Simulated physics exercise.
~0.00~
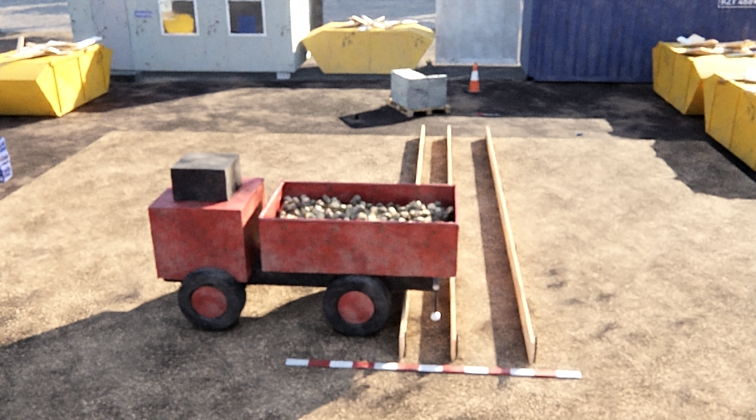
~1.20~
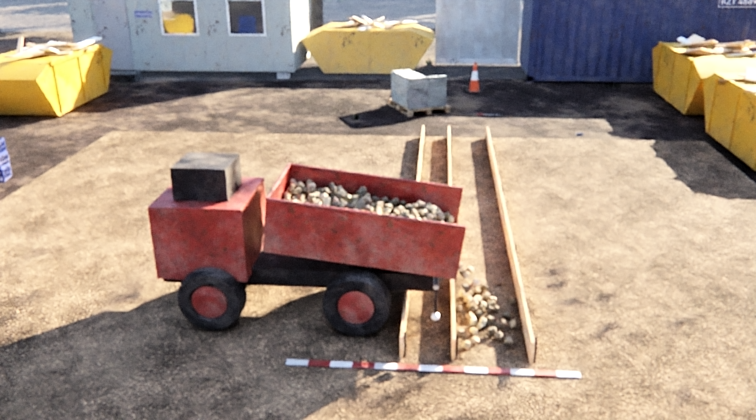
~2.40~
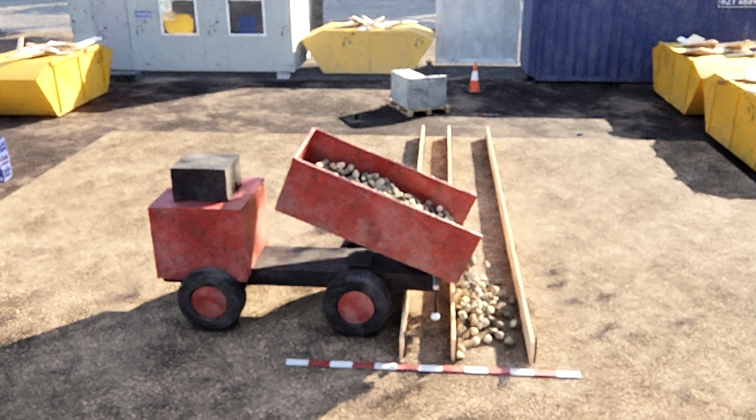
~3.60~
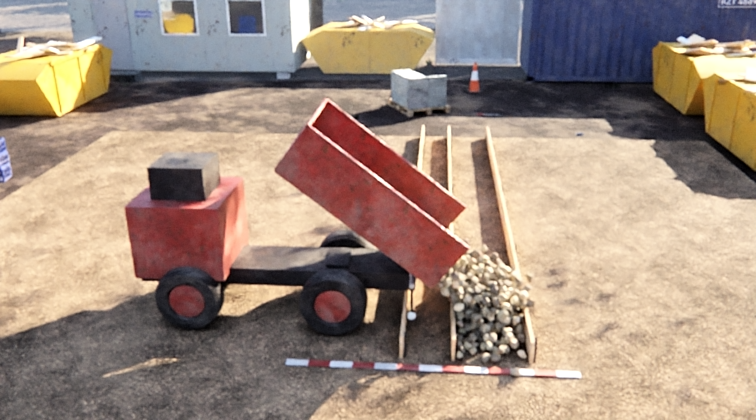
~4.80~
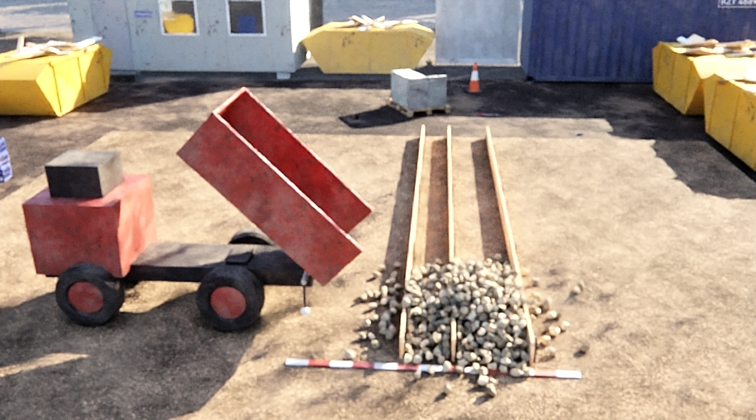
In this clip, a red tipping truck raises its bed and spills stones among three wooden boards, then moves left with the bed still tilted, leaving the bed empty and a spread heap across both bays, most of it in the right one, with a few stones beyond the last board.
